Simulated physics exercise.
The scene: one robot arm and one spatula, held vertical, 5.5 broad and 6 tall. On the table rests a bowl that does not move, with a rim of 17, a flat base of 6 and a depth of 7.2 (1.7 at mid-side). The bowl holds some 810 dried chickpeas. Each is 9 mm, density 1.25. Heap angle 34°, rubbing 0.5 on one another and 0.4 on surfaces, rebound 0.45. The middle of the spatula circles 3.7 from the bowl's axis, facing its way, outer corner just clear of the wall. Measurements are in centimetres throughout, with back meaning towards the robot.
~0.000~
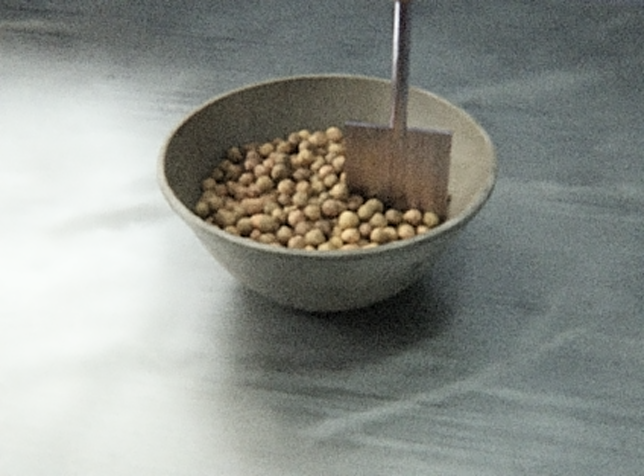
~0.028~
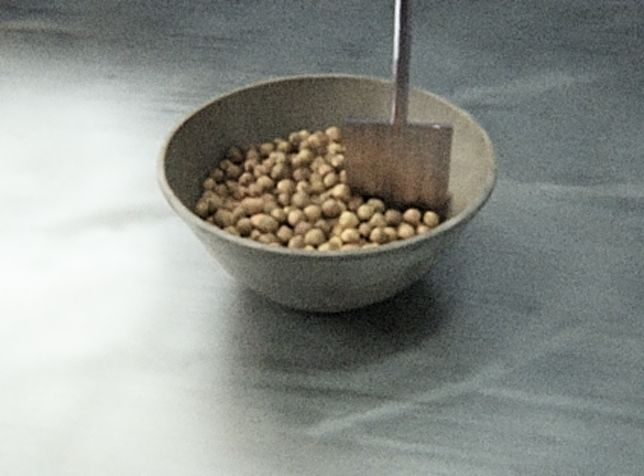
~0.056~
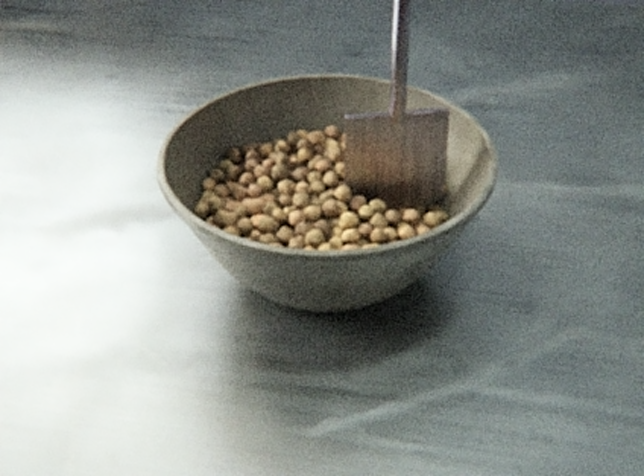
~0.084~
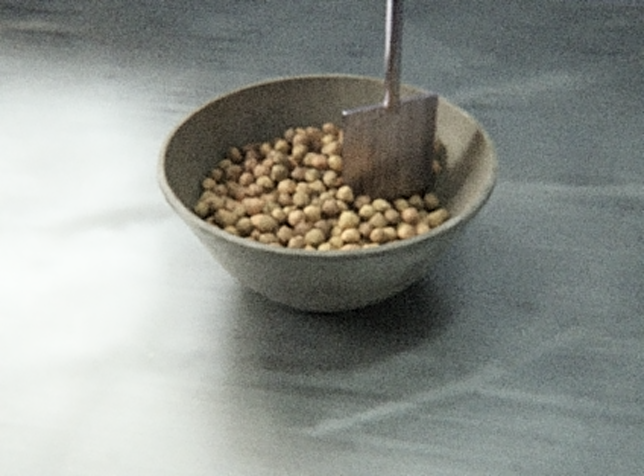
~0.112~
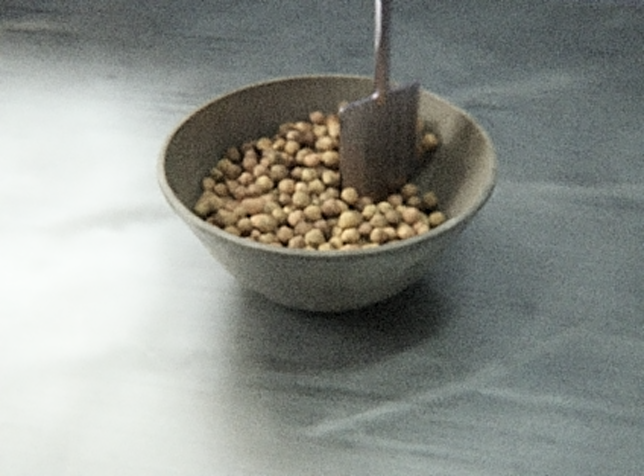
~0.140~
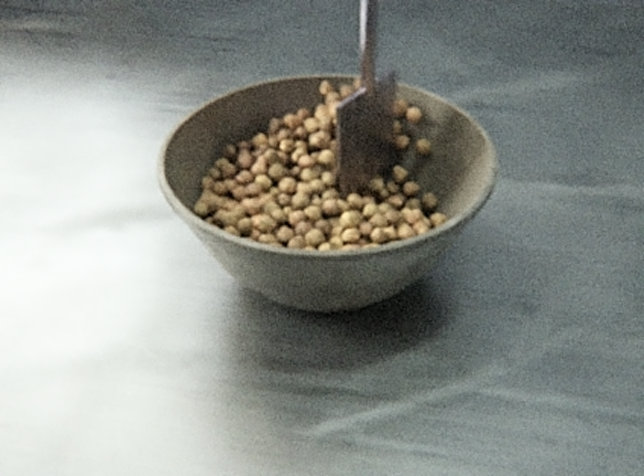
A bowl of chickpeas standing still on a grey surface as an upright spatula sweeps round its far side, pushing them up.
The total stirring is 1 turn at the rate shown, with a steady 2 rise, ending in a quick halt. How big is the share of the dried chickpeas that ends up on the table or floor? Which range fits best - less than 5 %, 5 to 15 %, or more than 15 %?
The range that fits is 5 to 15 %.
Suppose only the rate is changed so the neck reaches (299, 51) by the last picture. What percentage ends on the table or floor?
Some 20 per cent.
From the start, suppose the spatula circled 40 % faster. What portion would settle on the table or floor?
I'd expect about 15 %.
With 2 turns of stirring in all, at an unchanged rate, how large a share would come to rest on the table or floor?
Then some 15 per cent.
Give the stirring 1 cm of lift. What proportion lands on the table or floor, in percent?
That works out to some 10 per cent.
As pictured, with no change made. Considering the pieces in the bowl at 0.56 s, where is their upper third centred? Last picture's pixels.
Near pixel (363, 231).
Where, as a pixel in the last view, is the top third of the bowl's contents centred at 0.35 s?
Upper-third centre: Approx. (248, 199) px.
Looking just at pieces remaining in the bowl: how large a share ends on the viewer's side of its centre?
I'd put it at roughly 50 per cent.
By 0.35 s, 179° round, highest piece 9 above the table; 792 in the bowl, 4 on the table or floor, 14 in flight or on the tool.
By 0.56 s, 292° round, highest piece 9 above the table; 748 in the bowl, 41 on the table or floor, 21 in flight or on the tool.
By 0.87 s, 0° round, highest piece 7 above the table; 739 in the bowl, 71 on the table or floor.
By 1.57 s, 0° round, highest piece 7 above the table; 739 in the bowl, 71 on the table or floor.
Final count, 739 in the bowl, 71 on the table or floor. That is 9 % on the table or floor.
